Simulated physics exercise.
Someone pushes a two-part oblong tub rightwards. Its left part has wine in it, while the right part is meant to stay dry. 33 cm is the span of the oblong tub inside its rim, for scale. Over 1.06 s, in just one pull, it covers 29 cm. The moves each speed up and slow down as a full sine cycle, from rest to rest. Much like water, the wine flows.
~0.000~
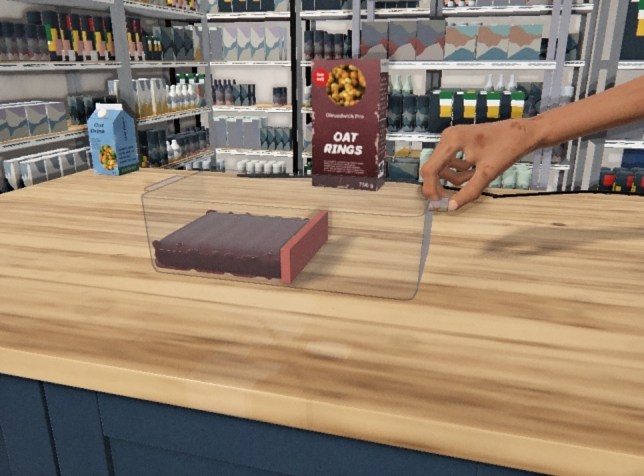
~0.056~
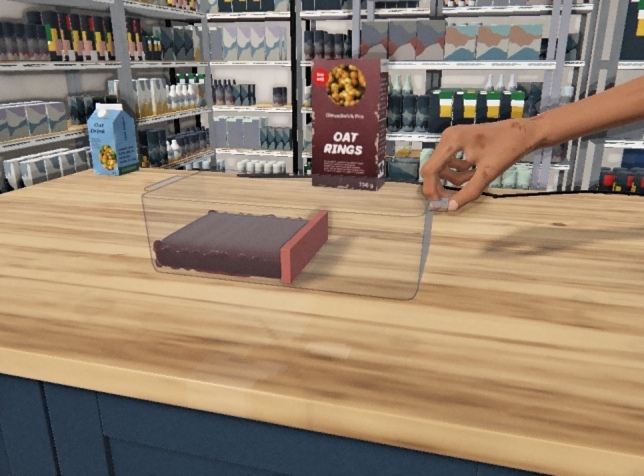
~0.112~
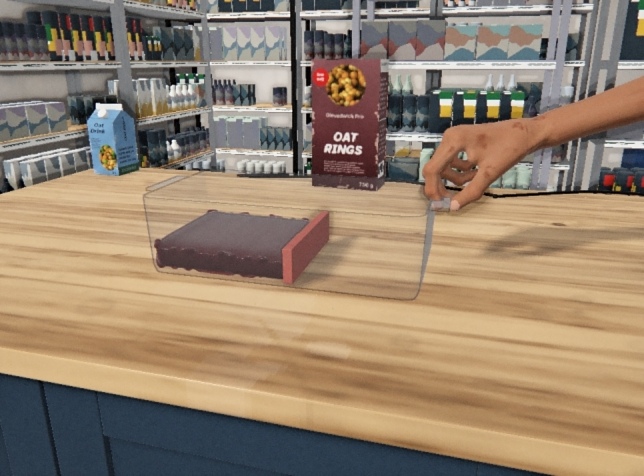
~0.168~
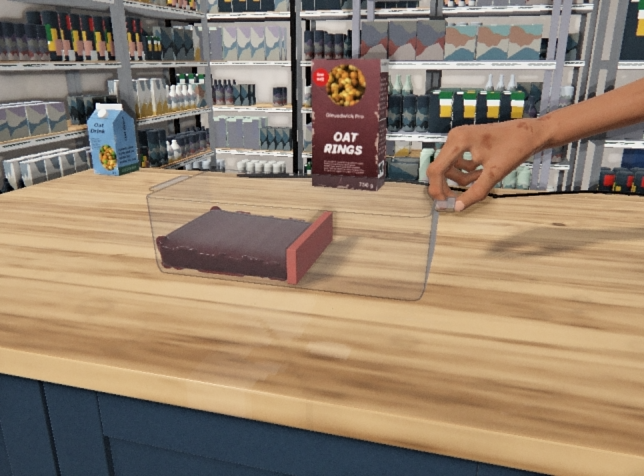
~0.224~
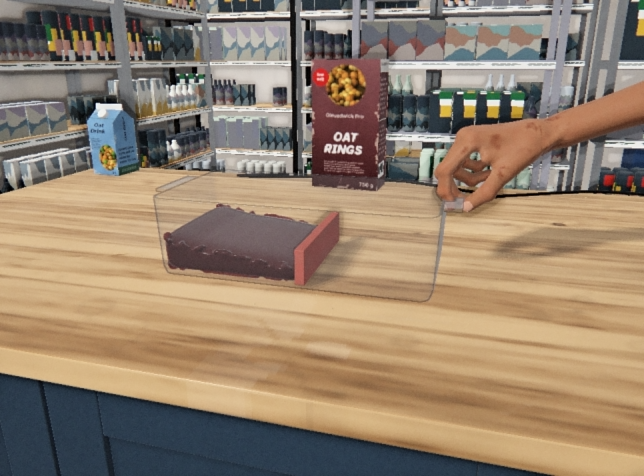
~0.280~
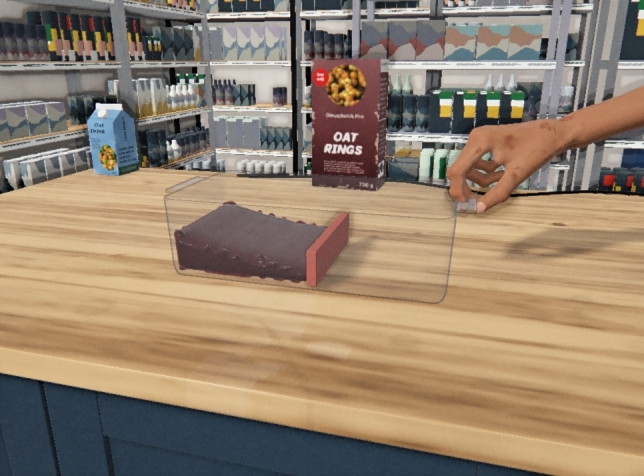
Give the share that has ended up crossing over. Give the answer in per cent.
Around 14 out of 100.
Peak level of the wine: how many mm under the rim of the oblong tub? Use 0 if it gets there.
About 35 mm.
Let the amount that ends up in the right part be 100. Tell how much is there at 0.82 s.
Around 60%.
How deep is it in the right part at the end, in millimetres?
Some 6 mm deep.
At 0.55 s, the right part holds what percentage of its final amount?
0 in a hundred, roughly.
Then, 0.55 s in, it has gone 16 cm; 0 per cent is on the right side and 0 is out of the oblong tub.
Then, 0.82 s in, it has gone 27 cm; 8 per cent is on the right side and 0 is out of the oblong tub.
Then, 1.09 s in, it has gone 29 cm; 13 per cent is on the right side and 0 is out of the oblong tub.
Then, 1.36 s in, it has gone 29 cm; 13 per cent is on the right side and 0 is out of the oblong tub.
Finally, 14 per cent is on the right side and 0 is out of the oblong tub.
